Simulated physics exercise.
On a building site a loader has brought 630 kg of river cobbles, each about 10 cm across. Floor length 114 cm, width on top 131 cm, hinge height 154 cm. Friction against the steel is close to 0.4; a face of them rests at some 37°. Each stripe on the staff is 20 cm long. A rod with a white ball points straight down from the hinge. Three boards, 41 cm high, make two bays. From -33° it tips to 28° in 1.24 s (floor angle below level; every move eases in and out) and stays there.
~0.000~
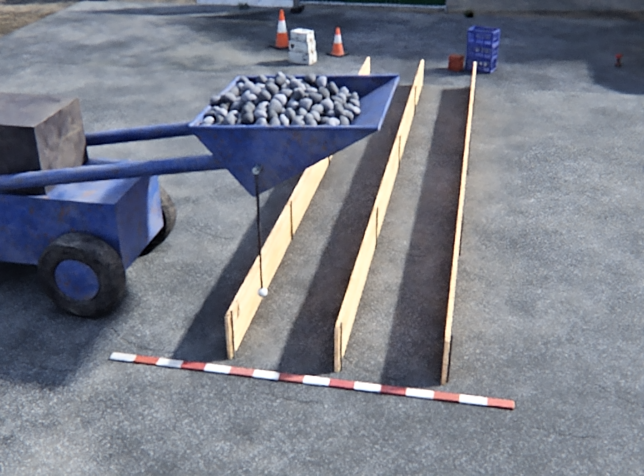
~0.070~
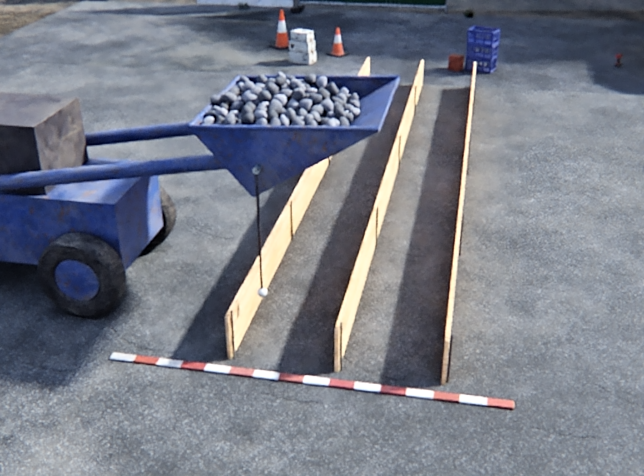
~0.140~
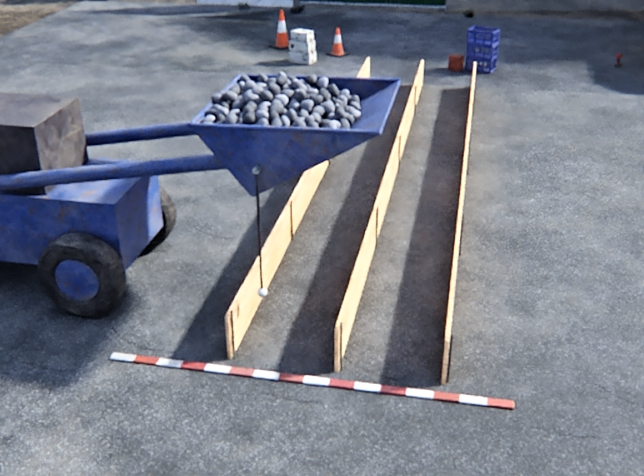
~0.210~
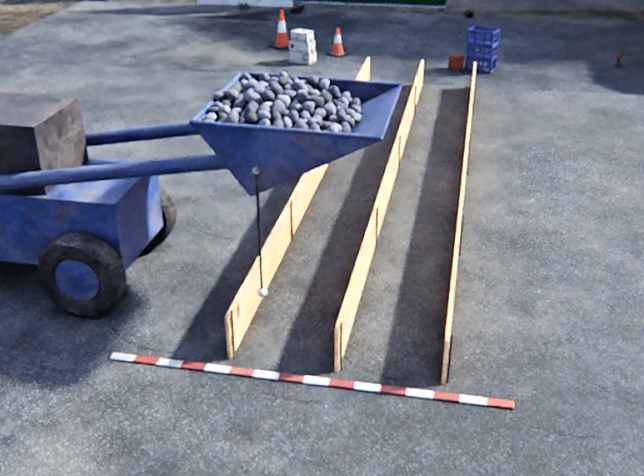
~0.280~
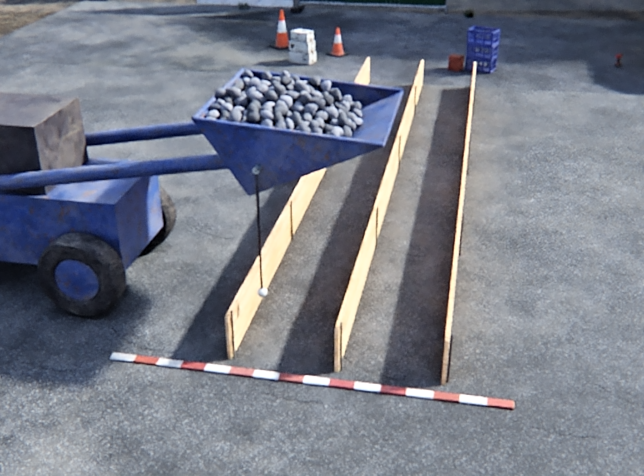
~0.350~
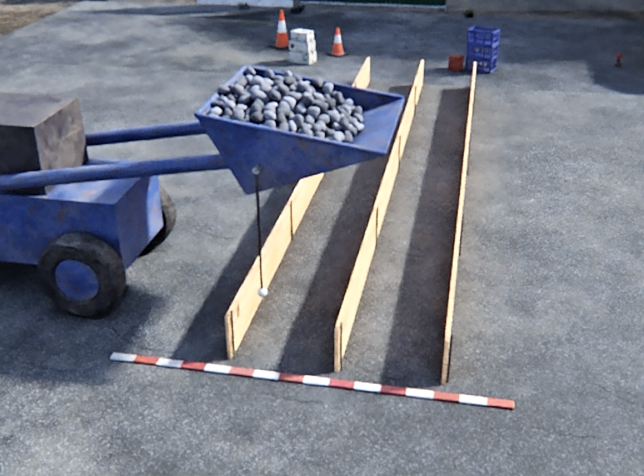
A blue loader stands at the left of a grey paved yard, seen from above, its raised bucket heaped with grey cobbles and a thin rod with a white ball hanging beneath. Three long wooden boards run back towards orange cones and a blue crate, behind a red-and-white staff. The bucket slowly tilts, its right end lowering slightly as the stones shift a little, while the camera stays still.
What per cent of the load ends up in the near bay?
Some 0 per cent of it.
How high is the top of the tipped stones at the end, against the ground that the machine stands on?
Some 48 cm above that level.
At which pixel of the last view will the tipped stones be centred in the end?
Their middle is at about (416, 296).
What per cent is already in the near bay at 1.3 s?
About 0 per cent by then.
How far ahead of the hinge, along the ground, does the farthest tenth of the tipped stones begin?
About 150 cm.
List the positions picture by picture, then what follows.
In the first picture, the bucket is at -33°, its lip at (378, 128); the top of the load is at (282, 89).
In the second picture, the bucket is at -32°, its lip at (379, 130); the top of the load is at (282, 89); the stones move at 0.1 m/s on average.
In the third picture, the bucket is at -31°, its lip at (380, 133); the top of the load is at (284, 89); the stones move at 0.1 m/s on average.
The fourth picture shows lip at (382, 138), floor tilted -28°, highest stones at (274, 86); the stones move at 0.2 m/s on average.
In the fifth picture, the bucket is at -25°, its lip at (384, 146); the top of the load is at (269, 84); the stones move at 0.3 m/s on average.
The sixth picture shows lip at (385, 154), floor tilted -21°, highest stones at (264, 81); the stones move at 0.3 m/s on average.
After 0.9 s the floor is at 18°; 100 % in the bucket; the foremost stones are at (354, 191).
After 1.3 s the floor is at 28°; 83 % in the bucket, 17 % in the far bay; the foremost stones are at (407, 251).
After 1.7 s the floor is at 28°; 44 % in the bucket, 55 % in the far bay; the foremost stones are at (449, 282).
After 4.5 s the floor is at 28°; 0 % in the bucket, 98 % in the far bay, 2 % past the last board; the foremost stones are at (484, 329).
